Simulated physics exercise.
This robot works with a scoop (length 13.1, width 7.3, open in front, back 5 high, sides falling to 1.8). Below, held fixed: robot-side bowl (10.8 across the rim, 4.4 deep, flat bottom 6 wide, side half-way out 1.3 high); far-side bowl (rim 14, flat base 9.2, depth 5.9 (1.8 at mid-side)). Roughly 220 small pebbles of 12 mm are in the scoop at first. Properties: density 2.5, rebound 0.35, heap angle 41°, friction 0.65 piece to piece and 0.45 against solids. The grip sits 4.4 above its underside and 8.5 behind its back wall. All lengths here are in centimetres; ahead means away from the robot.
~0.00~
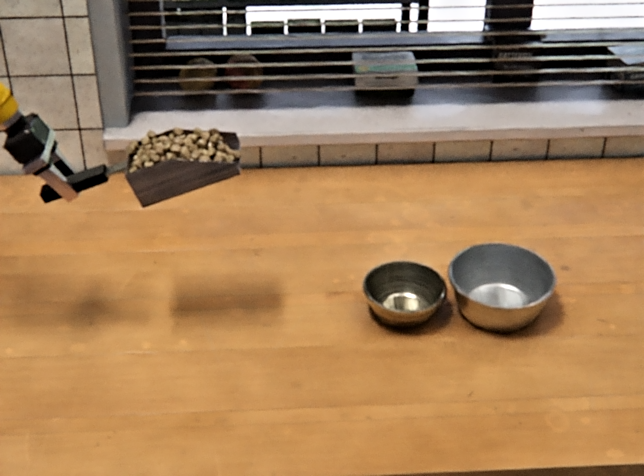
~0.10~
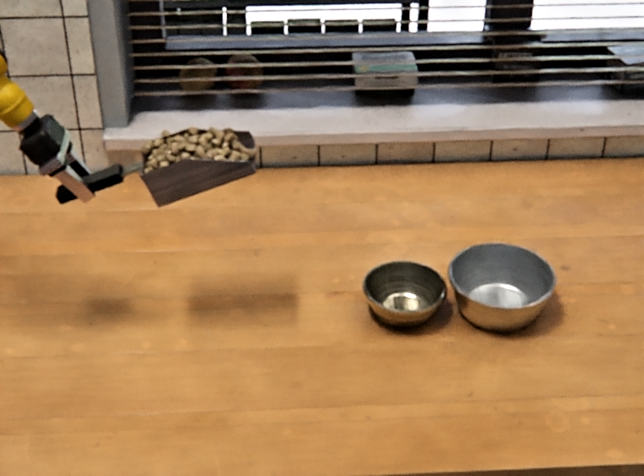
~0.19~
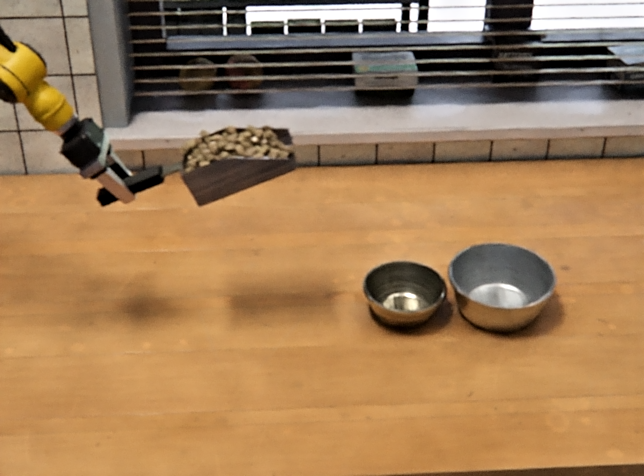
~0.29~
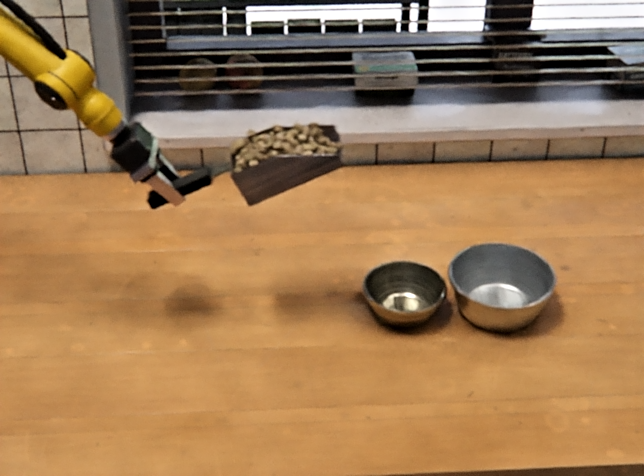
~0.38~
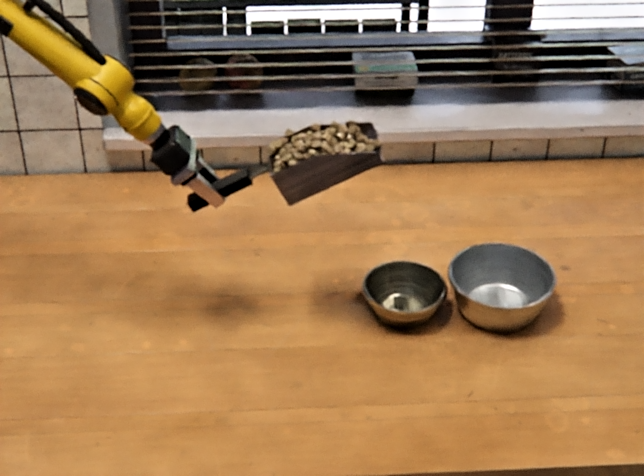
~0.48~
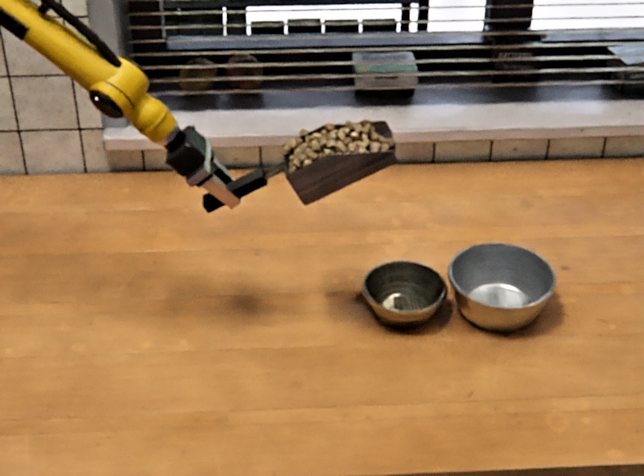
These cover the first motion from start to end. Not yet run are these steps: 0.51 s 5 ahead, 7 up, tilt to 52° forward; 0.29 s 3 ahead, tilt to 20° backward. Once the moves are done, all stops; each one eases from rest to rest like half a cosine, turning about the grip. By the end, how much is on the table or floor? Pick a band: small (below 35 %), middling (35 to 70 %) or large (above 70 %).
Middling, 35 to 70 %.
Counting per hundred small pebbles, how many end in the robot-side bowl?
Around 45 in a hundred.
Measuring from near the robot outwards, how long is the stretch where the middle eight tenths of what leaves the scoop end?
About 52 centimetres.
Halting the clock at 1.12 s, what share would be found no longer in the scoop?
About 75 in a hundred parts are out.
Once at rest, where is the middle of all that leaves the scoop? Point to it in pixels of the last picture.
Around (406, 306).
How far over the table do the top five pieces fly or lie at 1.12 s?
Those pieces are near 20 cm up.
After 0.80 s, tilted 28° forward, highest piece 22 above the table; 219 on the scoop, 5 in flight or on a rim.
After 1.12 s, tilted 22° forward, highest piece 20 above the table; 96 in the robot-side bowl, 59 on the table or floor, 53 on the scoop, 16 in flight or on a rim.
After 1.48 s, tilted 20° backward, highest piece 32 above the table; 97 in the robot-side bowl, 78 on the table or floor, 6 in the far-side bowl, 1 on the scoop, 42 in flight or on a rim.
After 2.53 s, tilted 20° backward, highest piece 4 above the table; 111 on the table or floor, 96 in the robot-side bowl, 17 in the far-side bowl.
In the end, 111 on the table or floor, 96 in the robot-side bowl, 17 in the far-side bowl. That is 50 % on the table or floor.
